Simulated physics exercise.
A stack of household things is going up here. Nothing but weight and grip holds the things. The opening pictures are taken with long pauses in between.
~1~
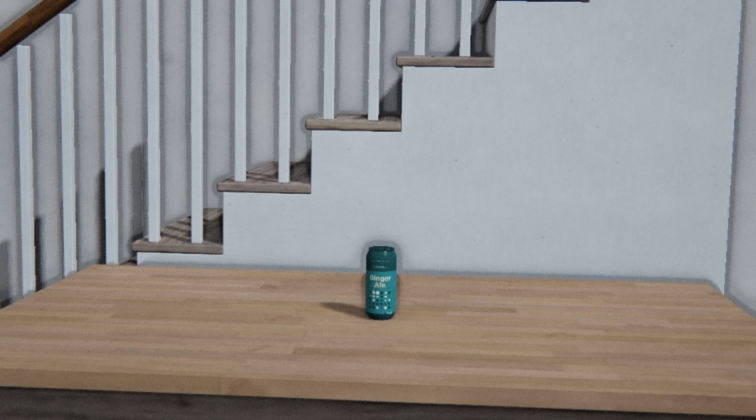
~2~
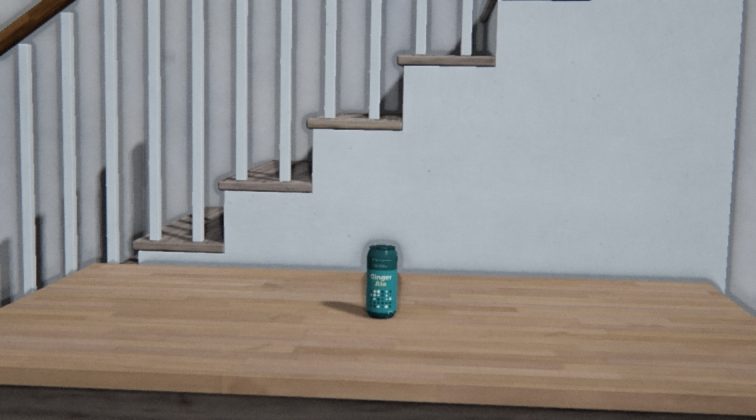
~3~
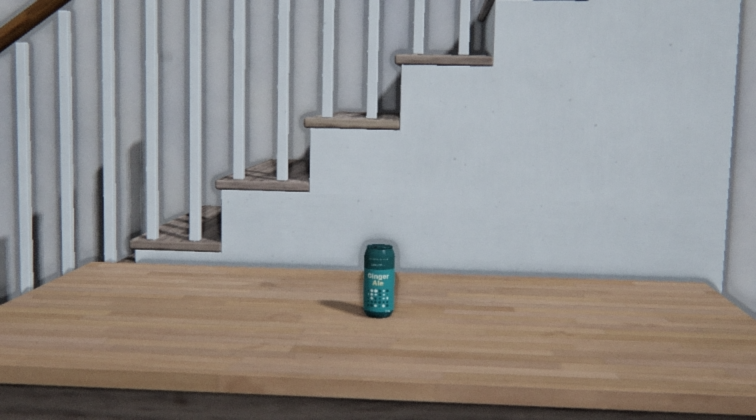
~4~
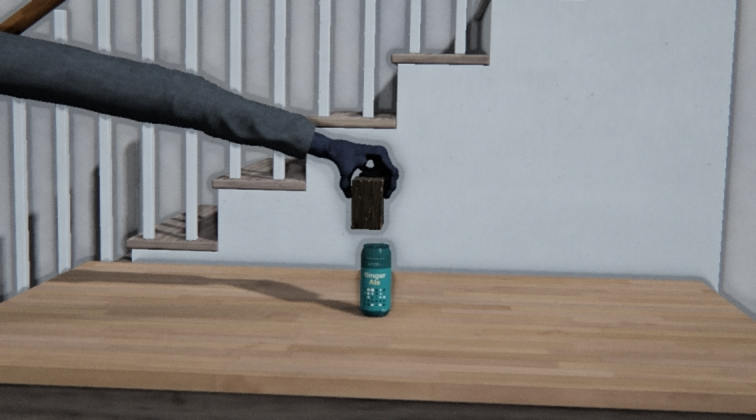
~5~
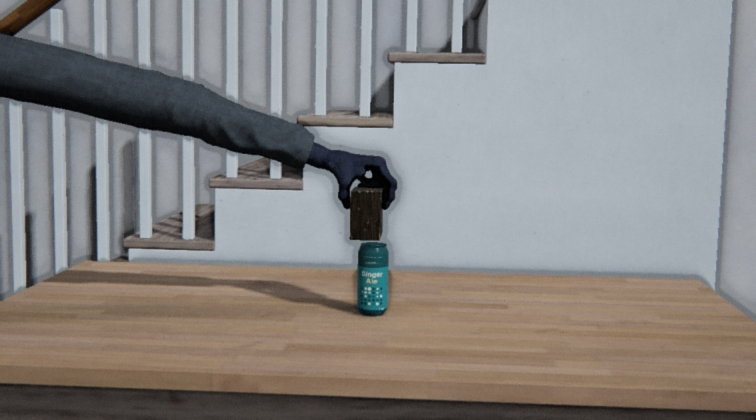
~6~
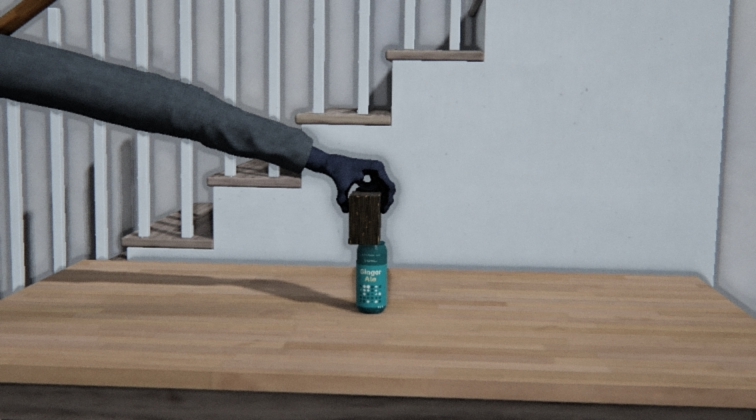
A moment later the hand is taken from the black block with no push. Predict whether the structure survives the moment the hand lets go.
The structure survives.
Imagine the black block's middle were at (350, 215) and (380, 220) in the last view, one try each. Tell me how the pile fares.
Topples over, then stays standing.
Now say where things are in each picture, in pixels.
In the first picture, the last thing is not in view yet; turquoise can (381, 283).
In the second picture, the last thing is not in view yet; turquoise can (382, 282).
In the third picture, the last thing is not in view yet; turquoise can (379, 281).
The fourth picture shows on its way; black block (368, 203); turquoise can (376, 280).
The fifth picture shows on its way; black block (367, 213); turquoise can (373, 279).
The sixth picture shows in place under the hand; black block (365, 217); turquoise can (371, 277).
Then, 0.20 s later than the last frame, all is still.
Then, 0.50 s later than the last frame, black block resting near (365, 218).
When it is over, both as before. End places, in pixels of the last picture, black block near (365, 218). The pile keeps its balance.
